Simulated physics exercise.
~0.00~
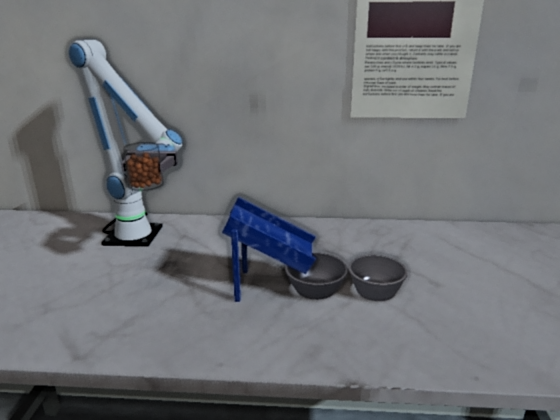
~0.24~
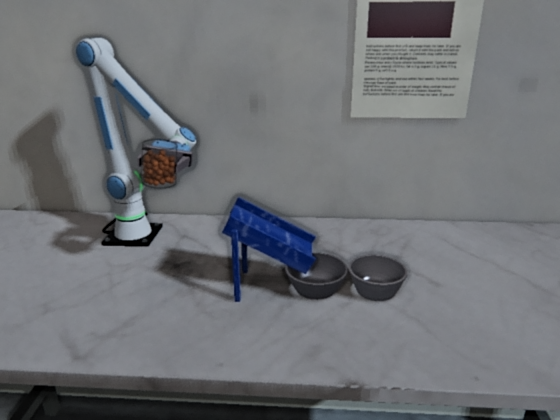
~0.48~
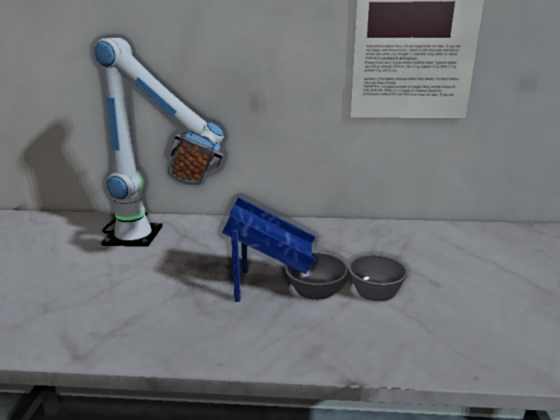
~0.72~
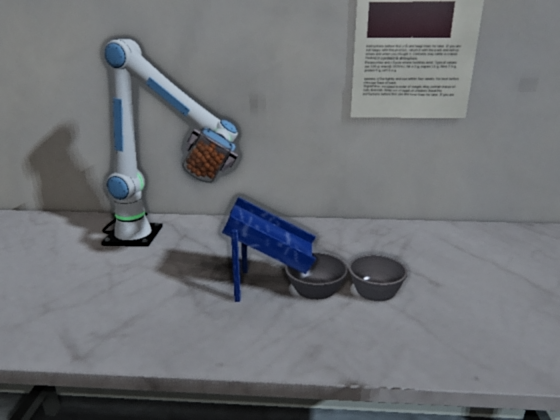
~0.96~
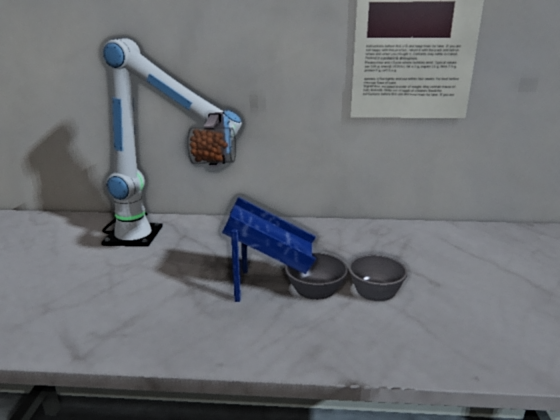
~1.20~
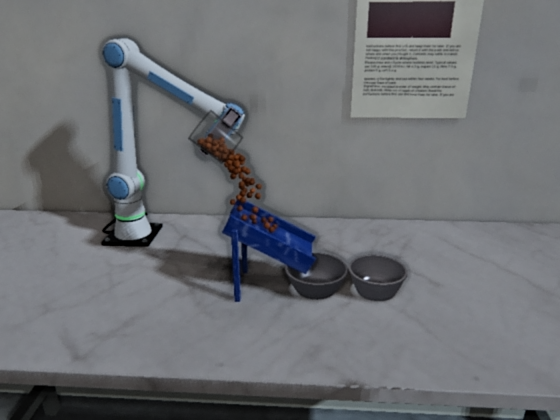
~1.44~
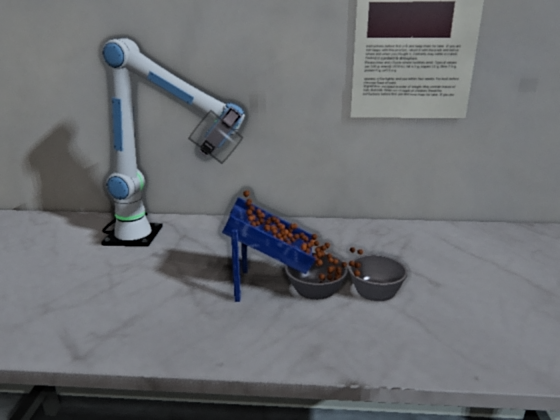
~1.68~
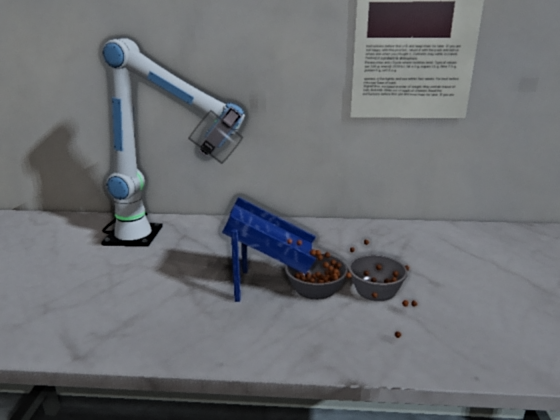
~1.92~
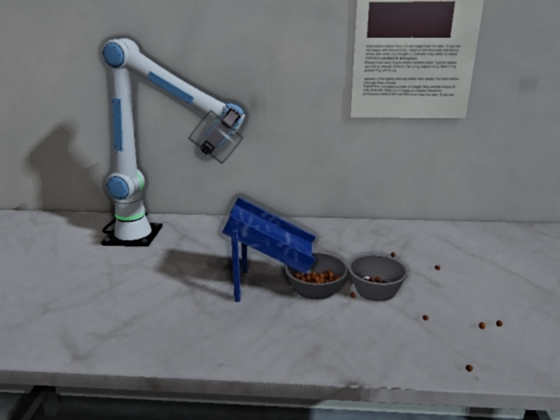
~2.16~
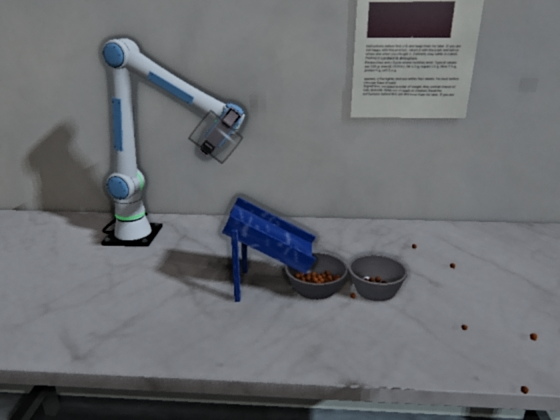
A white and blue robot arm, standing at the left of a pale marble table before a grey wall with a printed sheet, holds a clear cup of brown hazelnuts, seen from the front and slightly above. It swings the cup to the right, toward a sloping blue chute that leads down to two grey bowls. The cup tips over, and the nuts pour onto the chute and slide down to the right. Most drop into the nearer bowl, some reach the farther one, and a few bounce out and roll away across the table. The arm stays still, its emptied cup upturned.
